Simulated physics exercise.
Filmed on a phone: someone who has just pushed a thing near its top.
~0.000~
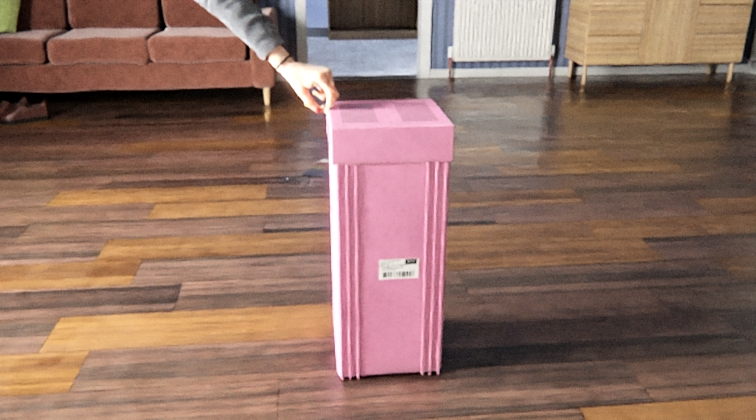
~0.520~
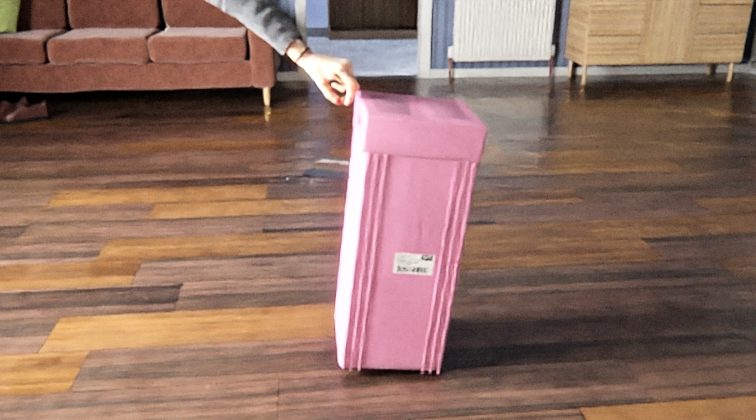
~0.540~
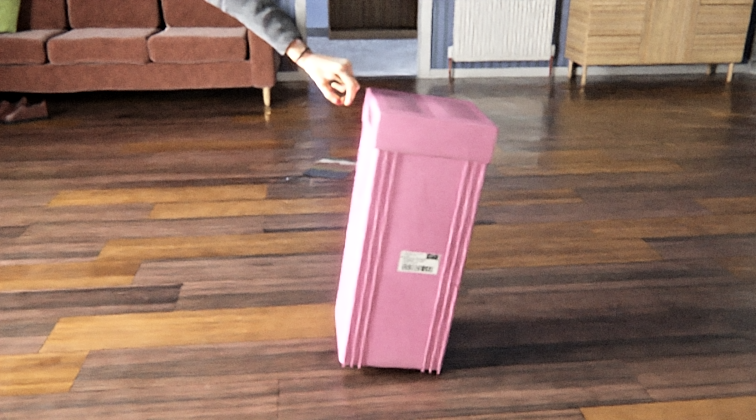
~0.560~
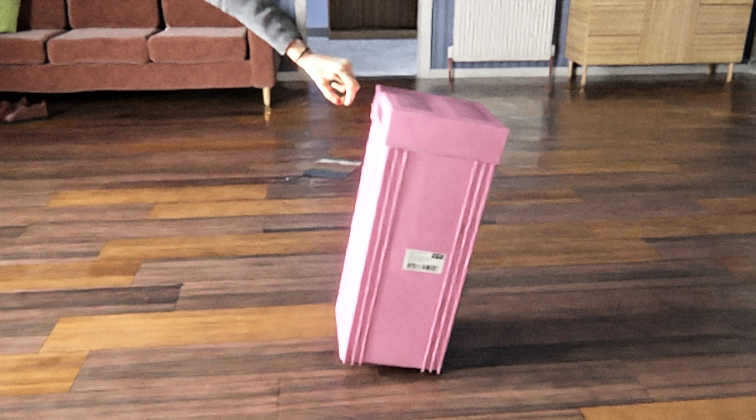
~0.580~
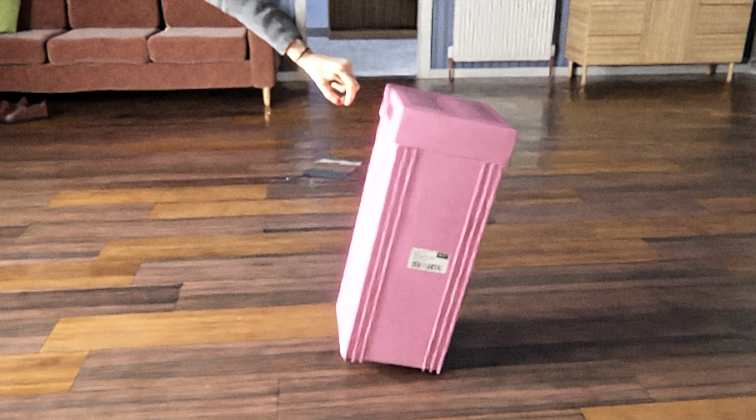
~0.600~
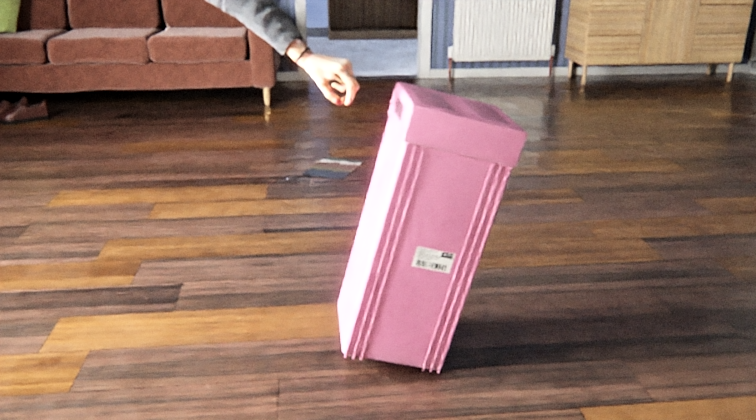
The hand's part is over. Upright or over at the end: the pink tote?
As it turns out, the pink tote topples.
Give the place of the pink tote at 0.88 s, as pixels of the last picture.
Around (482, 232).
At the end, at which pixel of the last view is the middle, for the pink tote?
Its middle is close to (558, 296).
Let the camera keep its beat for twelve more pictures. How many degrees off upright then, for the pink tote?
It would show 35°.
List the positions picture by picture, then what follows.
The first frame shows pink tote (385, 239) upright.
The second frame shows pink tote (401, 234) 7° off upright.
The third frame shows pink tote (406, 232) 9° off upright.
The fourth frame shows pink tote (411, 231) 11° off upright.
The fifth frame shows pink tote (416, 230) 13° off upright.
The sixth frame shows pink tote (420, 229) 15° off upright.
After 0.88 s, pink tote 41° off upright near (482, 232).
At rest (1.7 s), the pink tote falls over, near (558, 296).
